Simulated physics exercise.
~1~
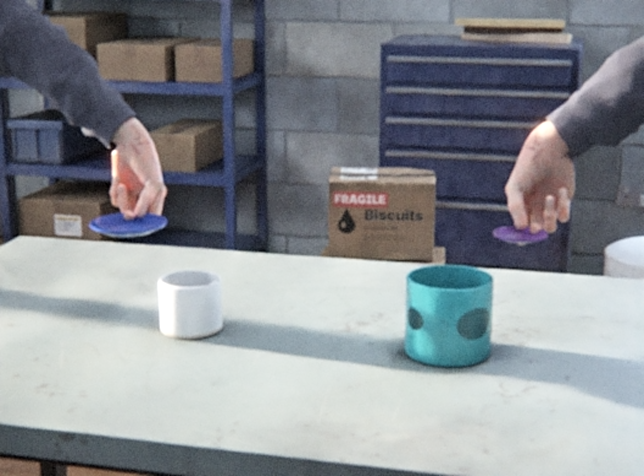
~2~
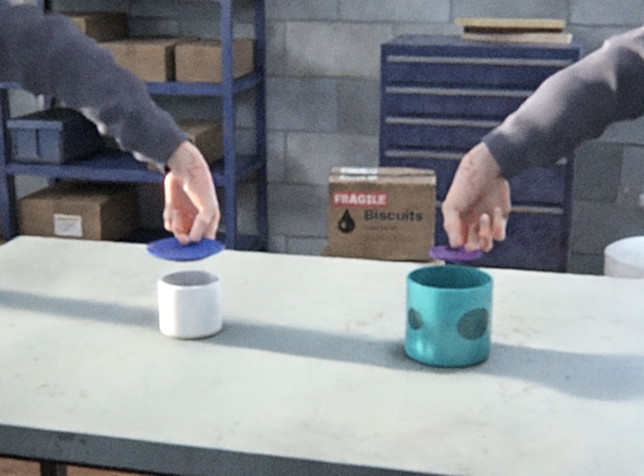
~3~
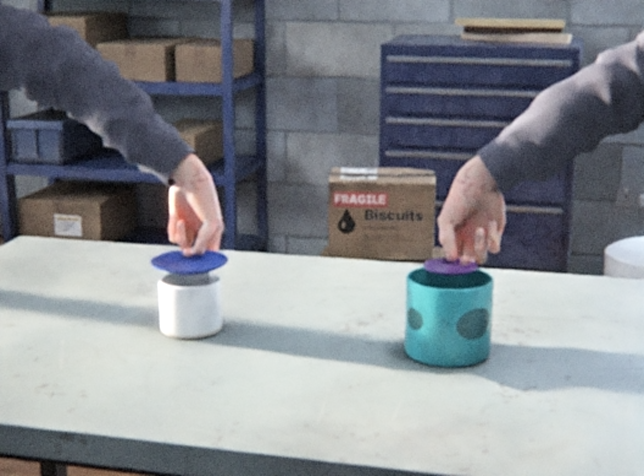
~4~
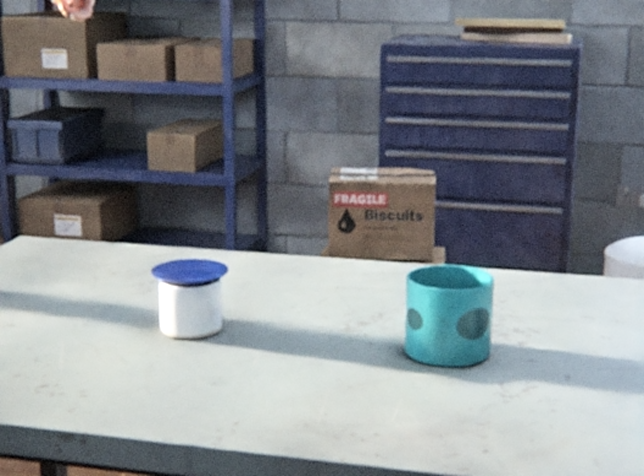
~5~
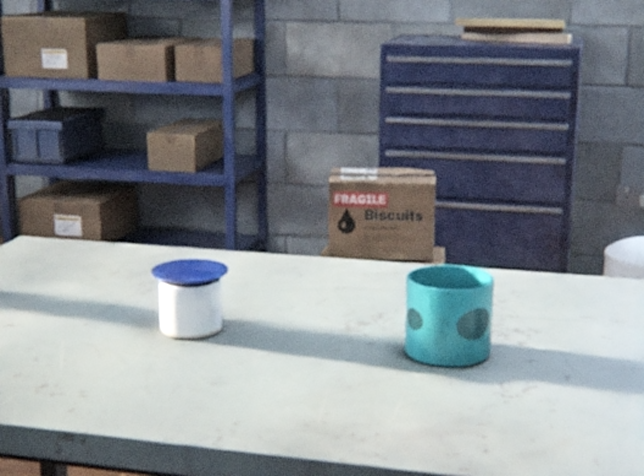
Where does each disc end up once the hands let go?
The blue disc rests on the rim of the white pot and covers it, while the purple disc drops inside the teal pot and leaves it open.
